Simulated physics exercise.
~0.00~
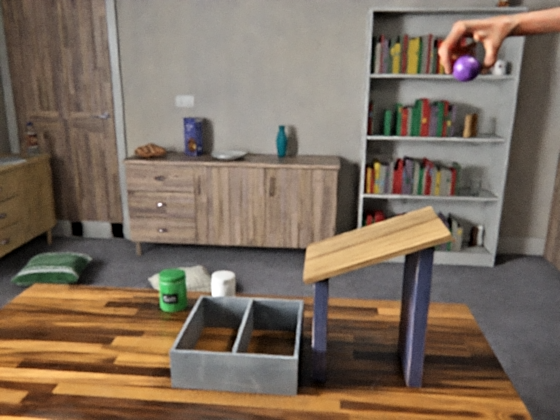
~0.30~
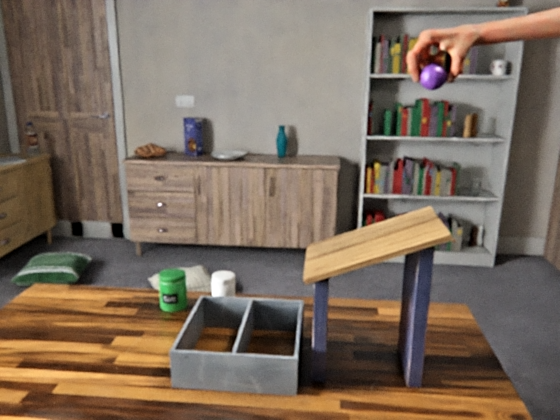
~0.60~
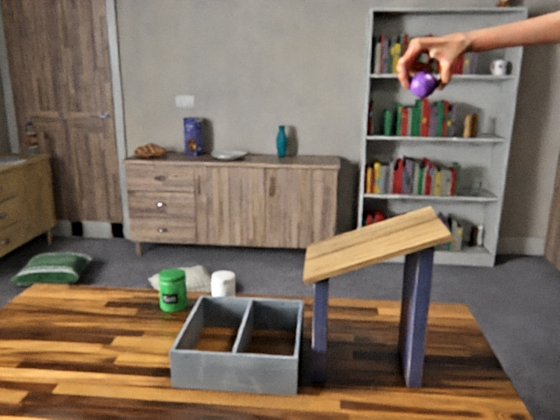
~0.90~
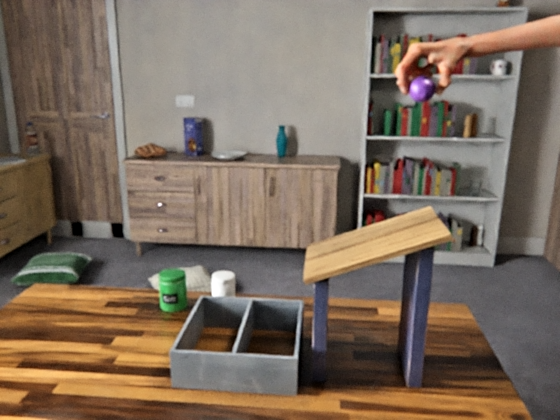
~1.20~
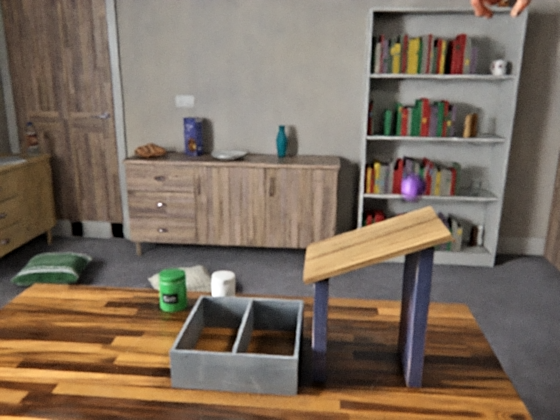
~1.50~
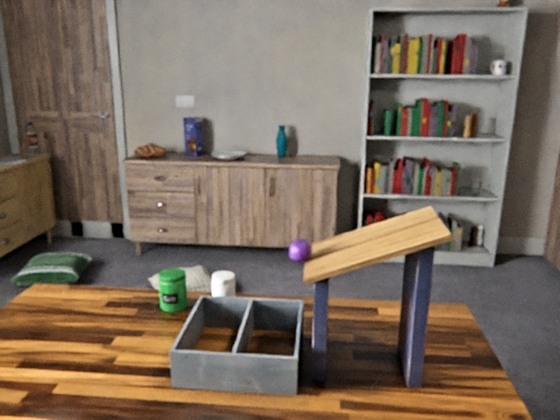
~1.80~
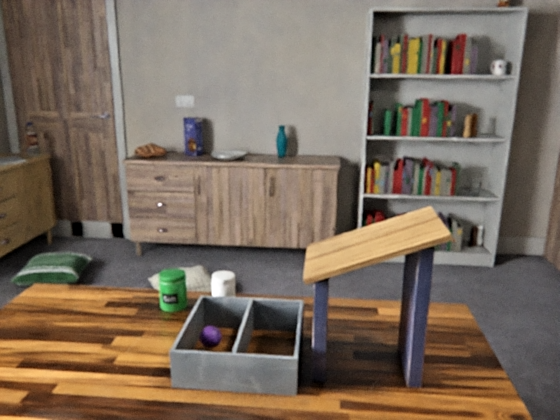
A hand drops a purple ball onto a sloped board, and it lands in the tray's farther bay.
